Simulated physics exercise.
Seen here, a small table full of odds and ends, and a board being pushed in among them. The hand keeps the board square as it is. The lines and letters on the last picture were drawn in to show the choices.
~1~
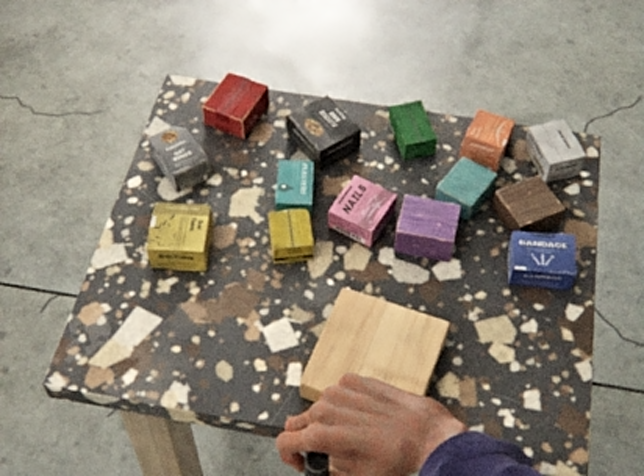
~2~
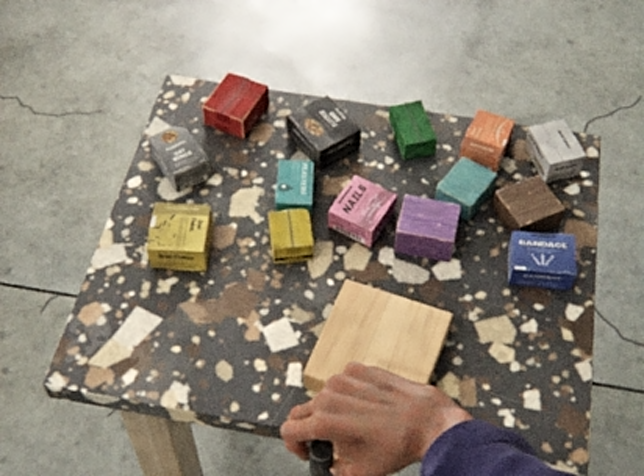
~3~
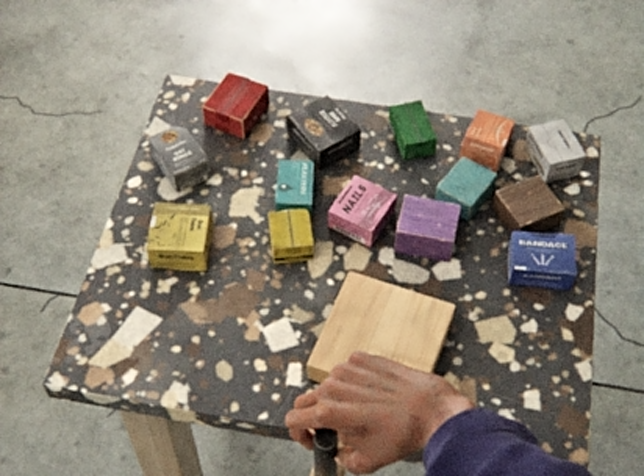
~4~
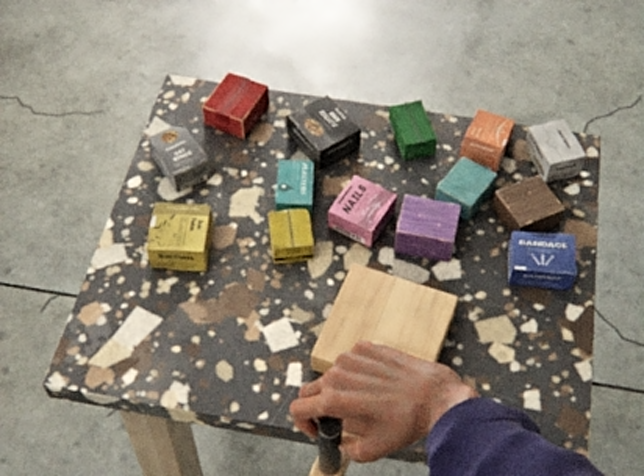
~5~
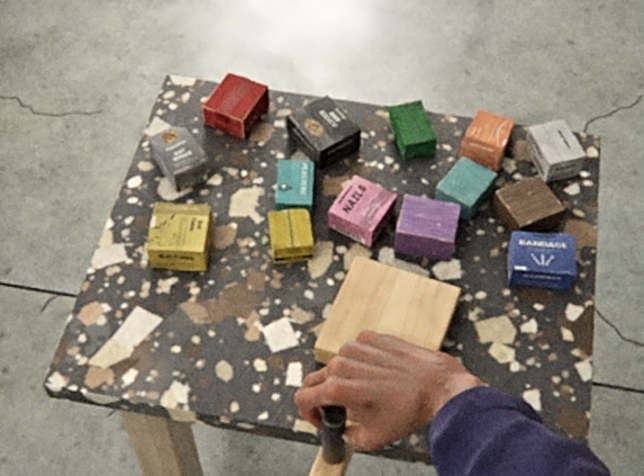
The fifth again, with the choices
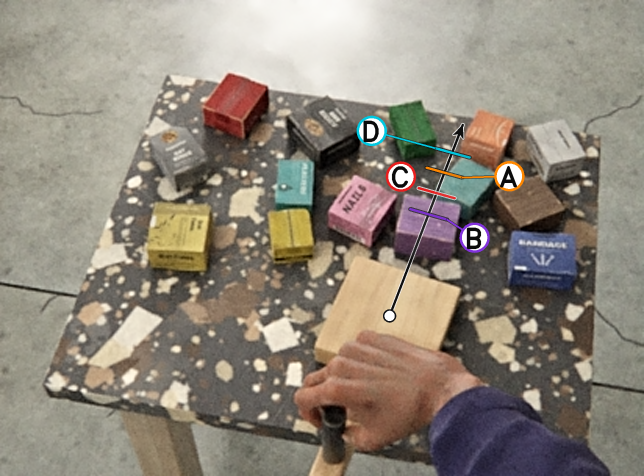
A hand slowly pushes a square wooden board forward on a speckled table toward small colourful boxes.
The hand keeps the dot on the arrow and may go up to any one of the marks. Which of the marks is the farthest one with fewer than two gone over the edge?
It can go as far as C.
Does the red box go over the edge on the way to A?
By then, no.
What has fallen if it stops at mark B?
The orange box goes over.
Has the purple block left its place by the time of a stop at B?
By then, yes.
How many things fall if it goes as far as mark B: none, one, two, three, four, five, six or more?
In all, one.
On the marked copy, A at (444, 173); B at (428, 214); C at (437, 193); D at (452, 153); the arrow from (390, 316) to (463, 124); the white dot at (390, 316).
Taking C. A third of the way, board (407, 277); pink box (363, 197); purple block (433, 215).
Two thirds of the way, board (424, 231); orange box (494, 111); turquoise block (478, 147).
When it is over, board (436, 202); orange box over the edge; turquoise block (488, 121); one fallen.
As for the rest, A drops two; B is within the limit but short; D drops two.
